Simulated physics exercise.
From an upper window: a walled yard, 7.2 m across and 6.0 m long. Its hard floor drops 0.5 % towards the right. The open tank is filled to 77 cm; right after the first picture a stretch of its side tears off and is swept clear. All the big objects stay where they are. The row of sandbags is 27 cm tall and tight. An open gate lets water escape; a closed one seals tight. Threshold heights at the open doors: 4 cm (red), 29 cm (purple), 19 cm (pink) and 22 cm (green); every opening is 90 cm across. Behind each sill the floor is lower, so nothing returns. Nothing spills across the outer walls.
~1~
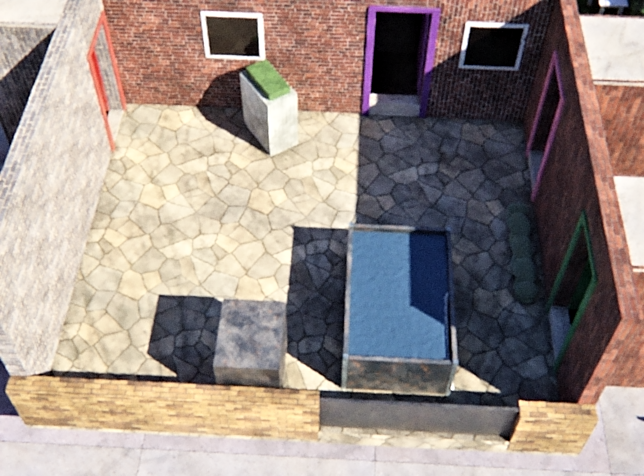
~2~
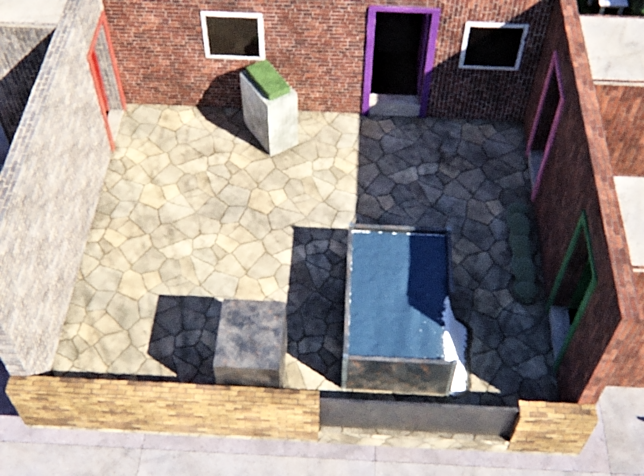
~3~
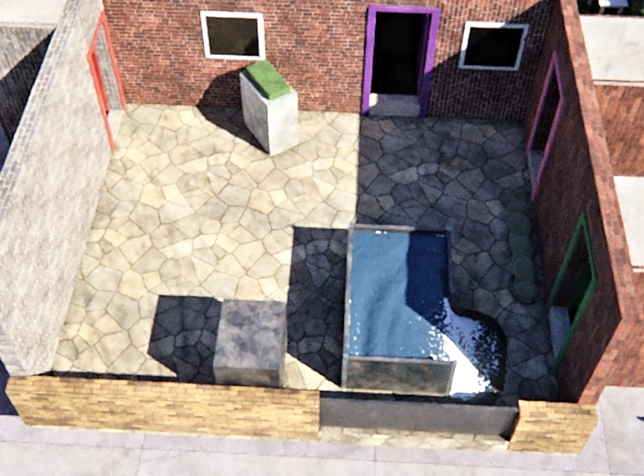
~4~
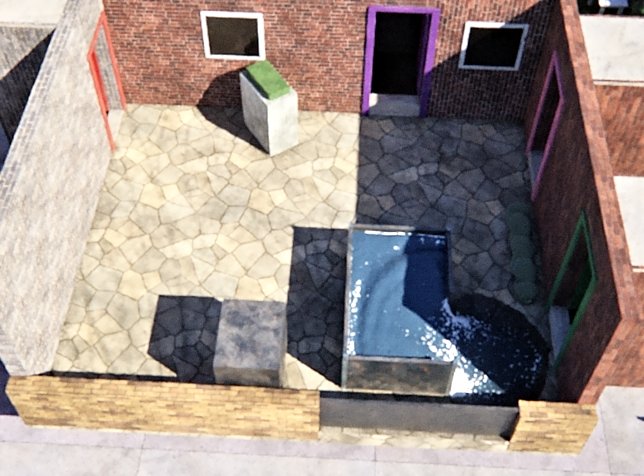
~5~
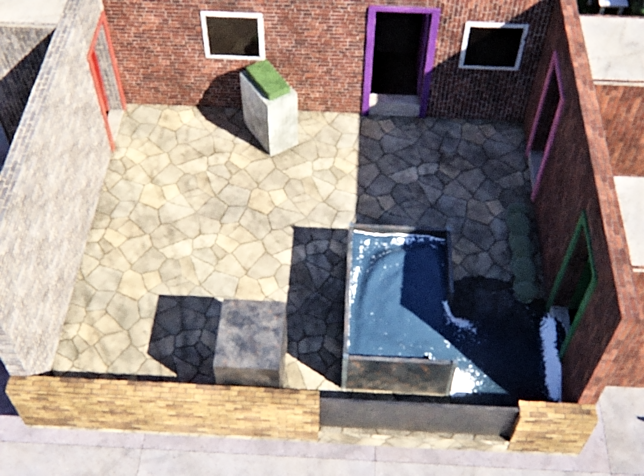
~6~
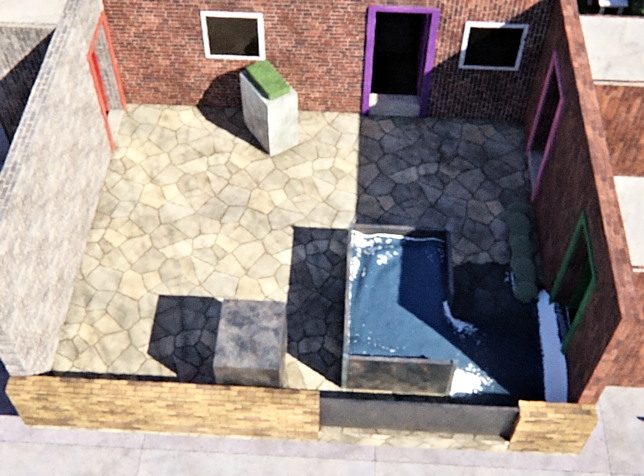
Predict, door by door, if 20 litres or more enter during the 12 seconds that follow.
Within that time: At the red door it keeps below the limit; at the purple door it keeps below the limit; at the pink door it stays under the limit; at the green door it exceeds the limit.
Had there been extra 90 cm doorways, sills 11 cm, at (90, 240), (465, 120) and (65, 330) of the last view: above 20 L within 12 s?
In turn: Below, over, below.
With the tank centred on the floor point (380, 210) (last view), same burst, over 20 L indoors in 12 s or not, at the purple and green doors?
Then: Purple under, green below.
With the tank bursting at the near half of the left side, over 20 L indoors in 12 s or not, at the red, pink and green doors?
Against that limit: Red above, pink below, green below.
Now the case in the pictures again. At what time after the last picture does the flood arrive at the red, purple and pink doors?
Arrival: Red 6.5 s, purple 2.6 s, pink 0.9 s.
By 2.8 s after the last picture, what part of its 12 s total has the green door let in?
About 95 per cent.
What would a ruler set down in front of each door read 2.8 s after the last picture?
Depths in cm: Red 0, purple 4, pink 8, green 30.
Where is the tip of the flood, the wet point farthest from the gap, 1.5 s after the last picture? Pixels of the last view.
At about (514, 123).
Then, 0.7 s after the last picture water covers 10 % of the floor and is deepest (56 cm) near (551, 428); red door not reached, purple door not reached, pink door not reached, green door 43 cm at the sill, 65 L in.
Then, 1.5 s after the last picture water covers 20 % of the floor and is deepest (44 cm) near (537, 307); red door not reached, purple door not reached, pink door 7 cm at the sill, 0 L in, green door 38 cm at the sill, 155 L in.
Then, 2.8 s after the last picture water covers 40 % of the floor and is deepest (30 cm) near (525, 307); red door not reached, purple door 4 cm at the sill, 0 L in, pink door 8 cm at the sill, 0 L in, green door 30 cm at the sill, 230 L in.
Then, 6.3 s after the last picture water covers 60 % of the floor and is deepest (18 cm) near (344, 115); red door not reached, purple door 8 cm at the sill, 0 L in, pink door 10 cm at the sill, 0 L in, green door 14 cm at the sill, 246 L in.
Then, 11.3 s after the last picture water covers 85 % of the floor and is deepest (11 cm) near (498, 276); red door 5 cm at the sill, 2 L in, purple door 8 cm at the sill, 0 L in, pink door 10 cm at the sill, 0 L in, green door 8 cm at the sill, 246 L in.
